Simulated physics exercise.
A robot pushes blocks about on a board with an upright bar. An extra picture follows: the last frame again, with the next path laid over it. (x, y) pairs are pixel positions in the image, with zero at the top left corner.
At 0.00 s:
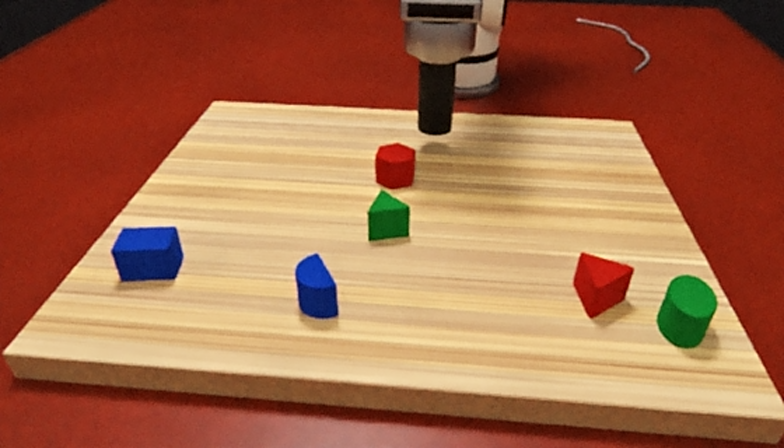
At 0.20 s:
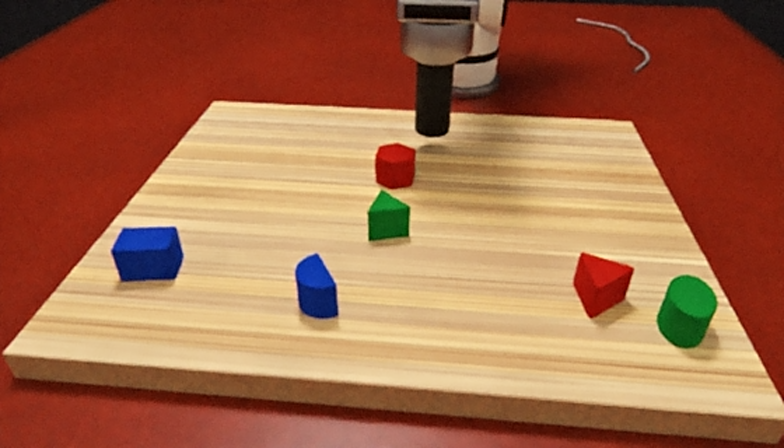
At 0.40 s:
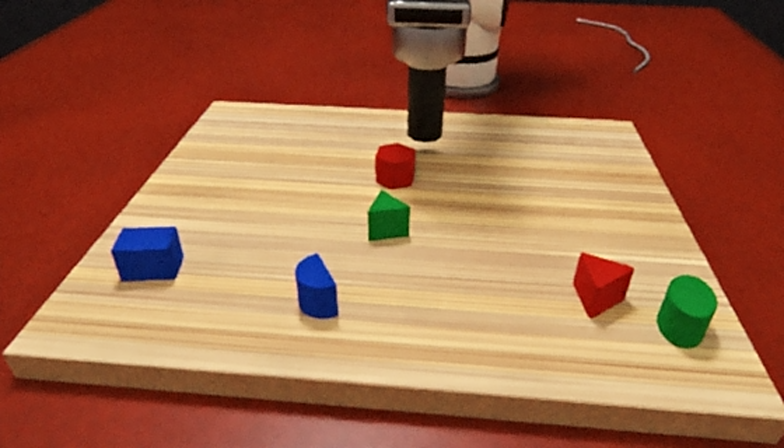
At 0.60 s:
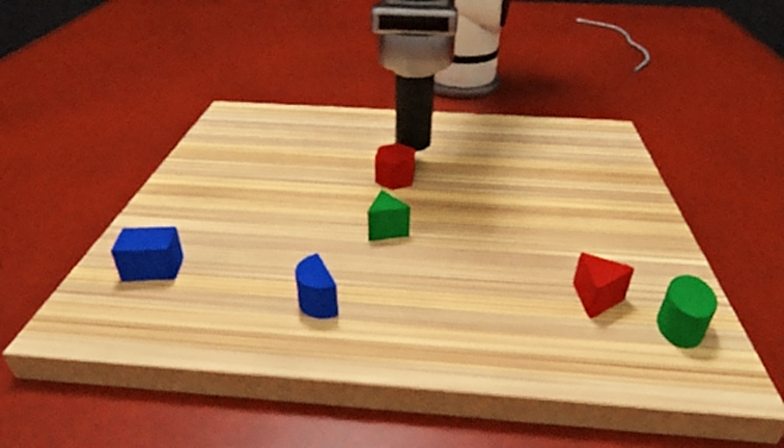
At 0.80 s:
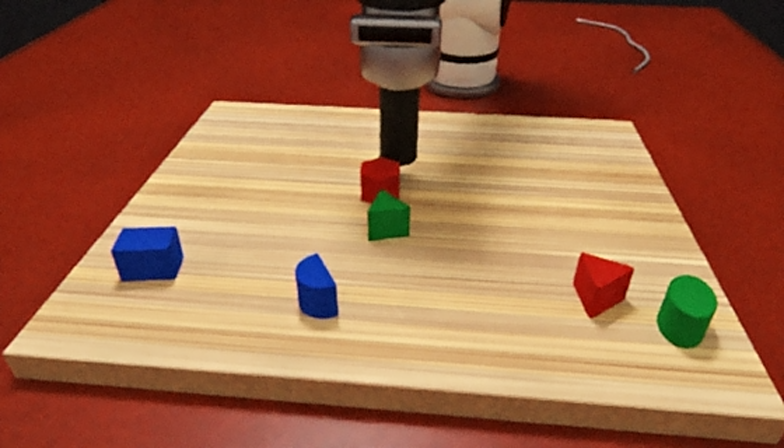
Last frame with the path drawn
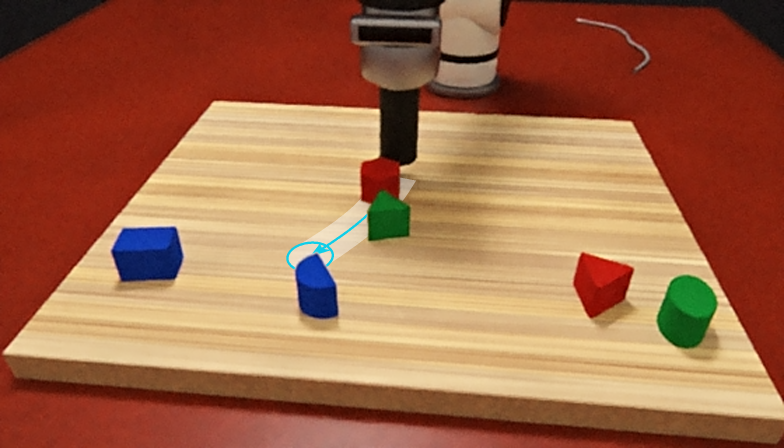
On a wooden board scattered with red, green and blue blocks, a robot arm's dark upright bar moved slightly left and toward the viewer, then nudged the red six-sided block closer to the green triangle.
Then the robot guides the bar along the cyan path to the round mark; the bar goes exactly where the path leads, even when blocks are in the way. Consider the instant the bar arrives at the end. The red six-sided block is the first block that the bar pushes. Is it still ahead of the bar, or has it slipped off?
It keeps leading.
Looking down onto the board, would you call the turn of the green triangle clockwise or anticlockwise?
It goes round opposite to clock hands.
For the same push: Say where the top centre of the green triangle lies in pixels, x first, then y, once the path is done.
My prediction: (382, 214).
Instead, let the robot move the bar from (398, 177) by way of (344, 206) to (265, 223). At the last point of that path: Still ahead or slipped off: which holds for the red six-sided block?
The bar passes it.
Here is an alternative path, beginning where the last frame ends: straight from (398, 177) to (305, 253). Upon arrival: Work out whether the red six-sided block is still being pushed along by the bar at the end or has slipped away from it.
It remains before the bar.
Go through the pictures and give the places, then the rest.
In the first picture, lower end of the bar (435, 128), tops of blocks, blue D-shaped block (314, 271), red six-sided block (396, 152), green triangle (387, 202).
In the second picture, bar (432, 130), blocks as before.
In the third picture, bar (425, 135), blocks as before.
In the fourth picture, bar (413, 143), blocks as before.
In the fifth picture, bar (398, 157), blue D-shaped block (314, 271), red six-sided block (380, 167), green triangle (387, 202).
The drawn path runs from (398, 177) through (379, 203) and (350, 229) to (310, 256).
On the path given first. One third of the way, bar (379, 182); red six-sided block (354, 193); green triangle (386, 211), turned 40° anticlockwise.
Two thirds of the way, bar (349, 208); red six-sided block (318, 220); green triangle (382, 214), turned 80° anticlockwise.
At the end, bar (308, 234); blue D-shaped block not moved; red six-sided block (274, 250); green triangle (382, 214), turned 80° anticlockwise.
